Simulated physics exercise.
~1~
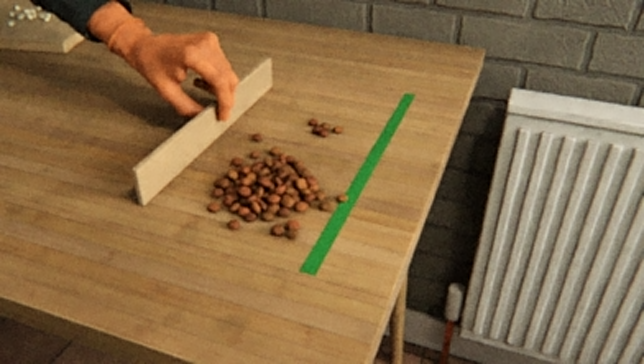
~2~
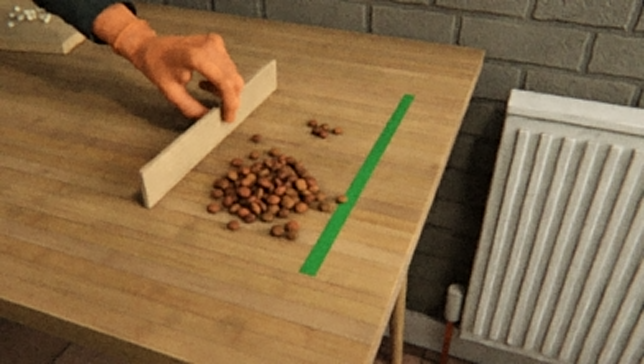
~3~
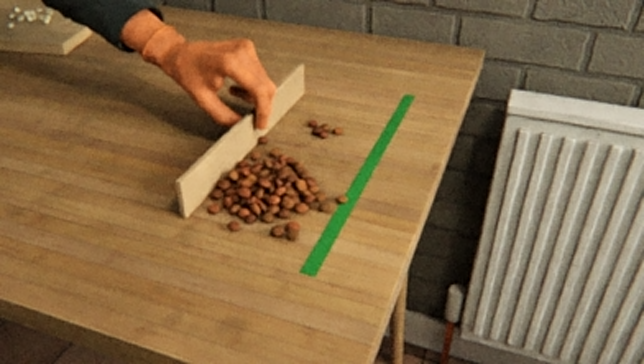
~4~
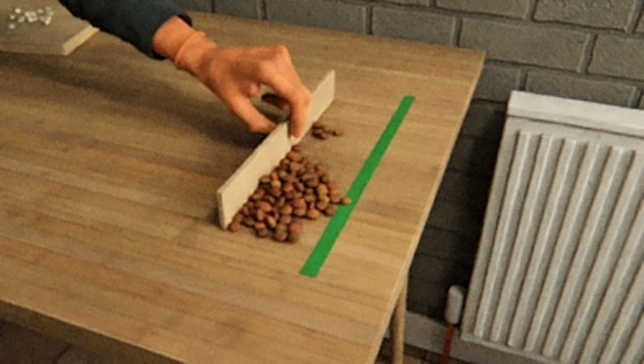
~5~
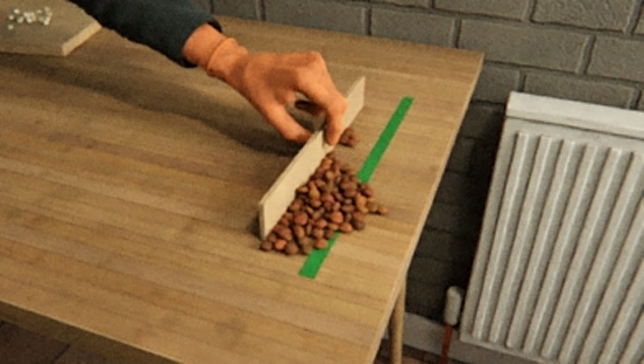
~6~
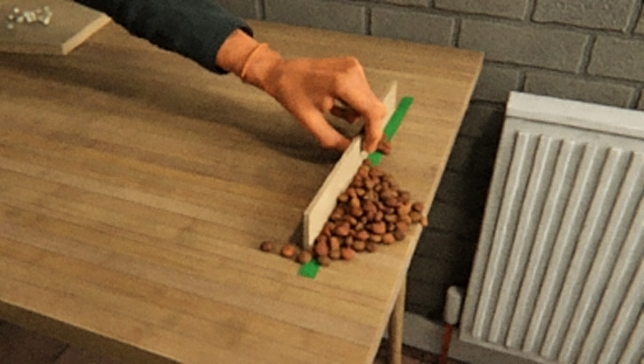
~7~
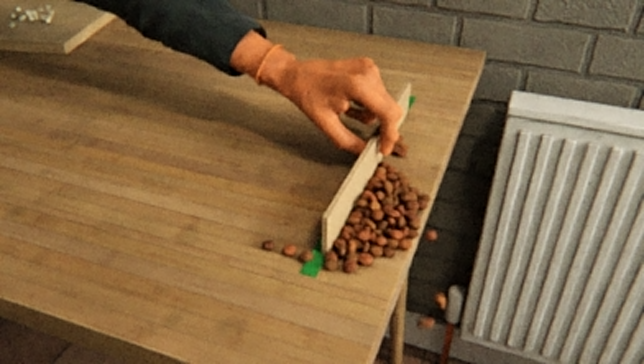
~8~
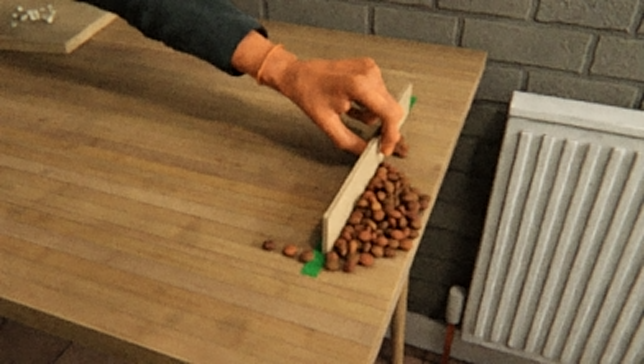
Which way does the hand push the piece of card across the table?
The hand pushes the card to the right, towards the green tape near the end of the table.
